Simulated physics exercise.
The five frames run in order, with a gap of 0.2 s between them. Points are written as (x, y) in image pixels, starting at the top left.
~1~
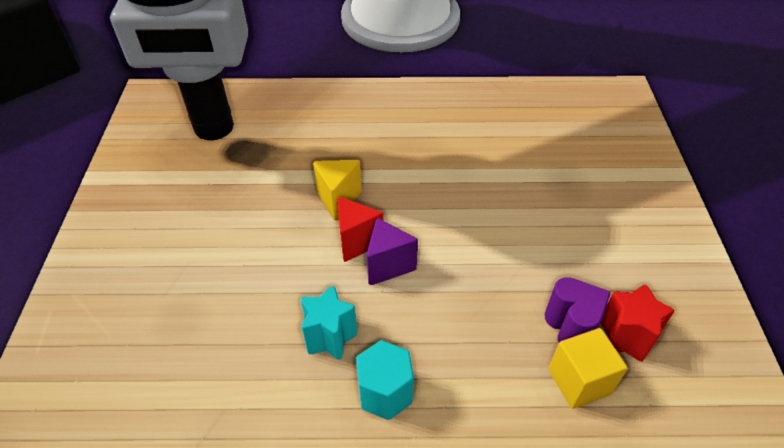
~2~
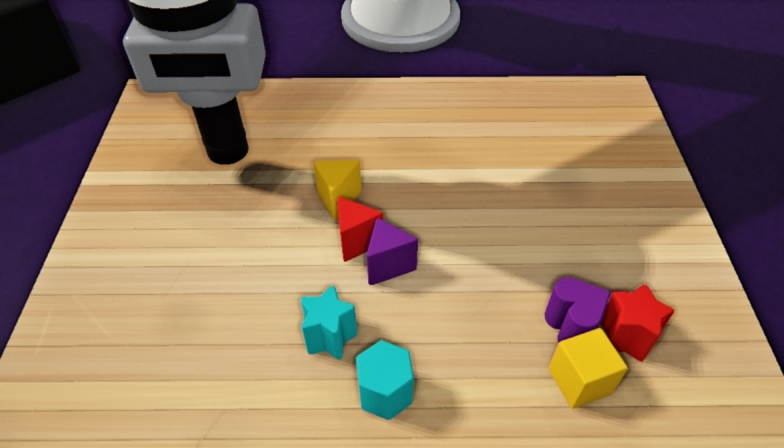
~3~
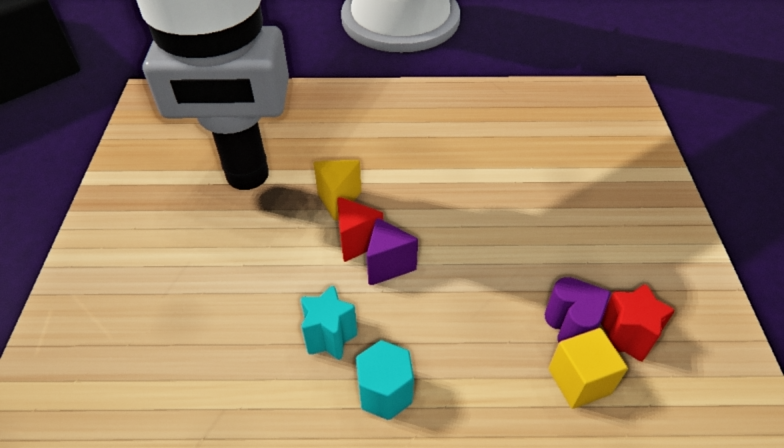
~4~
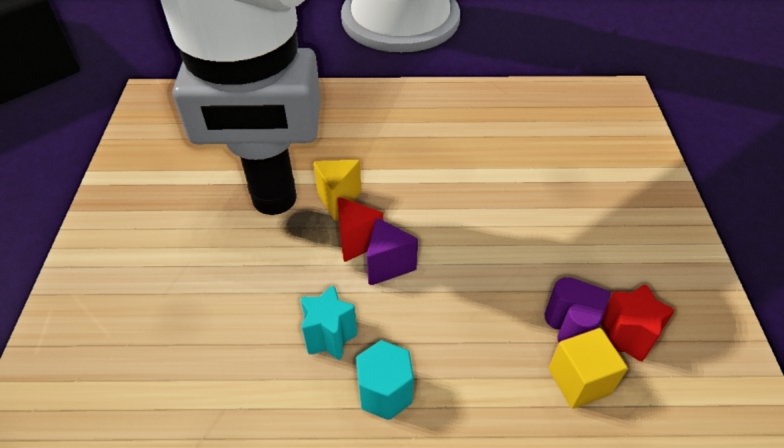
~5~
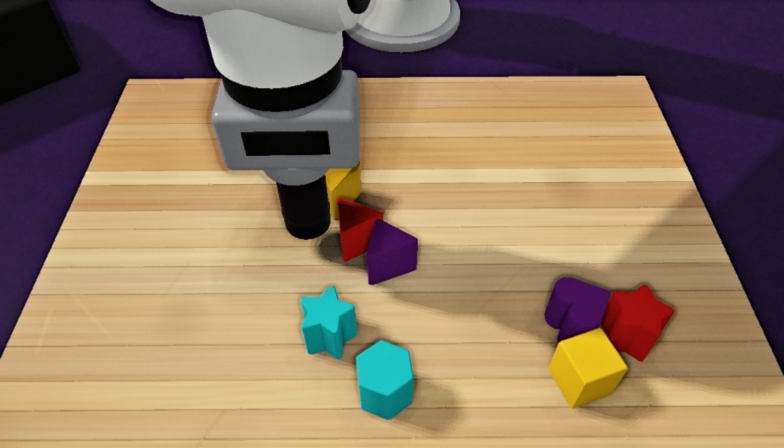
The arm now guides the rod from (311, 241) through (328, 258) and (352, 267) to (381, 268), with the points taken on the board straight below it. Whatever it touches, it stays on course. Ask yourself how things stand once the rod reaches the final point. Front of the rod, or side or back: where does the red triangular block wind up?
The red triangular block slips off.
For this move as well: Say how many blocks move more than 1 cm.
Two blocks, no more.
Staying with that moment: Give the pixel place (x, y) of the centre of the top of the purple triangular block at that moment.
My best guess is (422, 236).
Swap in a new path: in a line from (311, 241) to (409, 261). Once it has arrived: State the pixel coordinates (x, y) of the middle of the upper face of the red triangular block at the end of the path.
The middle of its upper face should be somewhere near (437, 209).
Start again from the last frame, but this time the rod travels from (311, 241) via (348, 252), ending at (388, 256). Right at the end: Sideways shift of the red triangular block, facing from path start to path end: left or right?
It moves over to the left.
On the path given first. Halfway along, rod (337, 246); red triangular block (368, 214), turned 35° anticlockwise.
At the end, rod (380, 251); yellow triangular block not moved; red triangular block (387, 208), turned 70° anticlockwise; purple triangular block (422, 236).
